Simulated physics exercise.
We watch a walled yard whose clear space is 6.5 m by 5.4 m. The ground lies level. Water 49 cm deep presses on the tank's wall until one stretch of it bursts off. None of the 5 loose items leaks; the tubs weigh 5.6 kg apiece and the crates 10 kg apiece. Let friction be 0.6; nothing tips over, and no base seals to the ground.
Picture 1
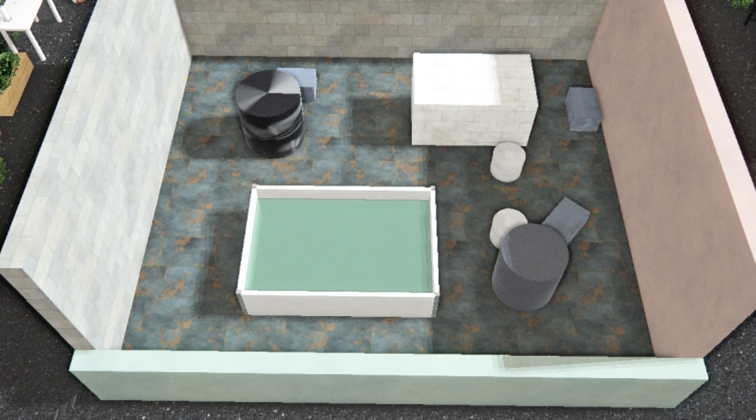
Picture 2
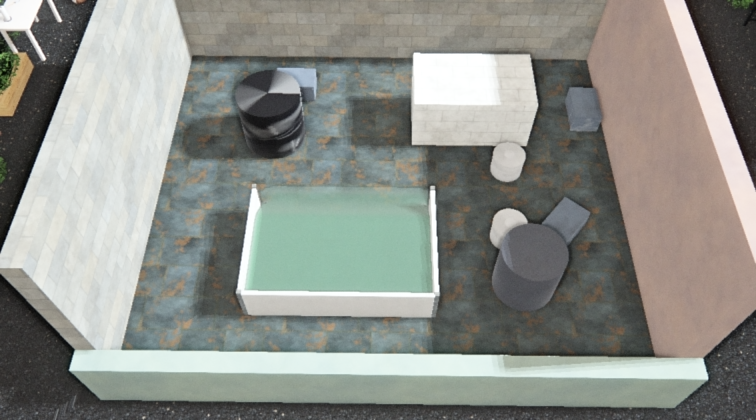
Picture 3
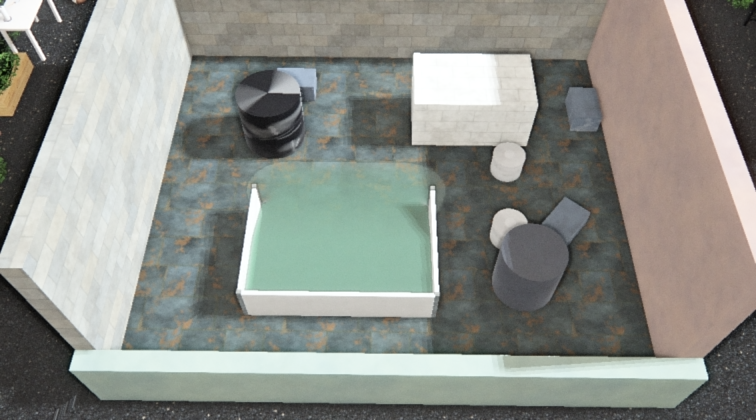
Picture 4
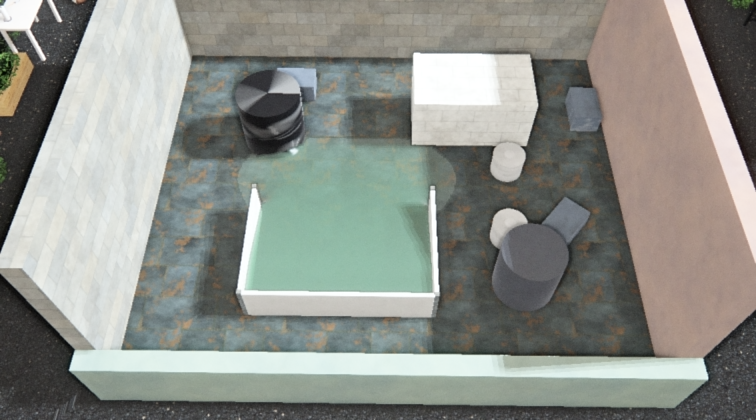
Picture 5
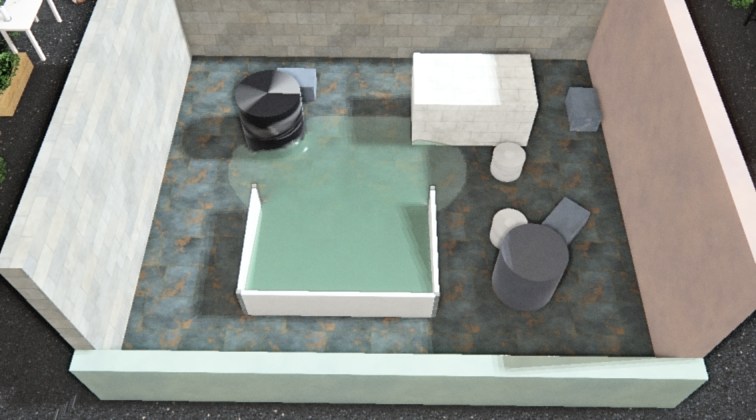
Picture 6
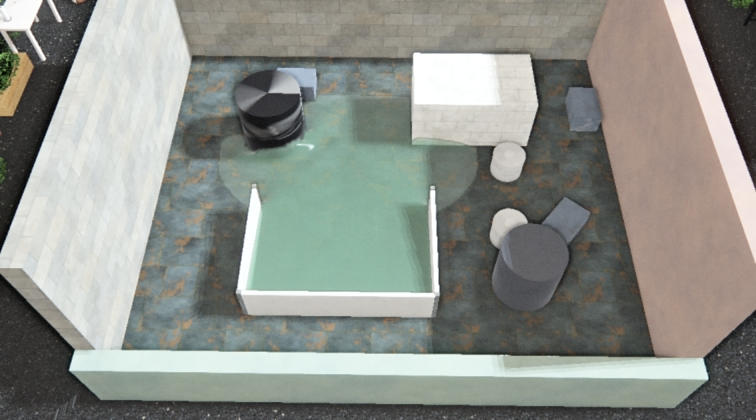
In a walled yard with a mottled stone floor, a white-sided pool of green water sits among cylinders and blocks. Its far wall disappears and the water slides out through the gap. The sheet fans out across the floor, reaching the dark cylinder and then the pale block, while the objects stay put.
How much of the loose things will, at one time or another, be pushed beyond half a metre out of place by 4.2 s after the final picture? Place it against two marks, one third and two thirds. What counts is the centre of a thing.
Middle third.
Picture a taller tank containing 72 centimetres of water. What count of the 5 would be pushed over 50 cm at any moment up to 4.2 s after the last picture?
Result: 4.
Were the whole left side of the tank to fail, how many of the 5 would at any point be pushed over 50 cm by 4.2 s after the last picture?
Result: 0.
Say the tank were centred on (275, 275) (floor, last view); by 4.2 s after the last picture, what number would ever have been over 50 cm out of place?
So the tally would be 3.
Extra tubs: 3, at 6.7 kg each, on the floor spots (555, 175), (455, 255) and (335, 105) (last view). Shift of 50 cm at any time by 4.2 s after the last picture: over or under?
Each in turn ends up beyond the limit, within the limit, beyond the limit.
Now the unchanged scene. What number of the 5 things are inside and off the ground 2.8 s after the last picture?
It comes to 1.
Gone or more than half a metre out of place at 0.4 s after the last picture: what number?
0.
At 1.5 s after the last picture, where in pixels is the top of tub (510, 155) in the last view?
Around (544, 186).
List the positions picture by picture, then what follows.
The first picture shows a tub at (510, 223), on the bottom; a crate at (566, 219), on the bottom; water covers 3.4 m2; 0 of 5 have shifted.
The second picture shows a tub at (510, 223) rests on the ground; a crate at (566, 219), on the bottom; water covers 4.5 m2; 0 of 5 have shifted.
The third picture shows a tub at (510, 223) rests on the ground; a crate at (566, 219) rests on the ground; 5.7 m2 under water; 0 of 5 have shifted.
The fourth picture shows a tub at (510, 223), on the bottom; a crate at (566, 219), on the bottom; water covers 7.0 m2; 0 of 5 have shifted.
The fifth picture shows a tub at (510, 223) rests on the ground; a crate at (566, 219), on the bottom; water covers 8.0 m2; 0 of 5 have shifted.
The sixth picture shows a tub at (510, 223), on the bottom; a crate at (566, 219), on the bottom; water covers 9.0 m2; 0 of 5 have shifted.
Then, 0.4 s after the last picture 0 of 5 are over 50 cm from their spots; 0 afloat.
Then, 1.5 s after the last picture 1 of 5 are over 50 cm from their spots; 0 afloat.
Then, 2.8 s after the last picture 2 of 5 are over 50 cm from their spots; 1 afloat.
Then, 4.2 s after the last picture 3 of 5 are over 50 cm from their spots, and 3 have been at some point; 3 afloat.
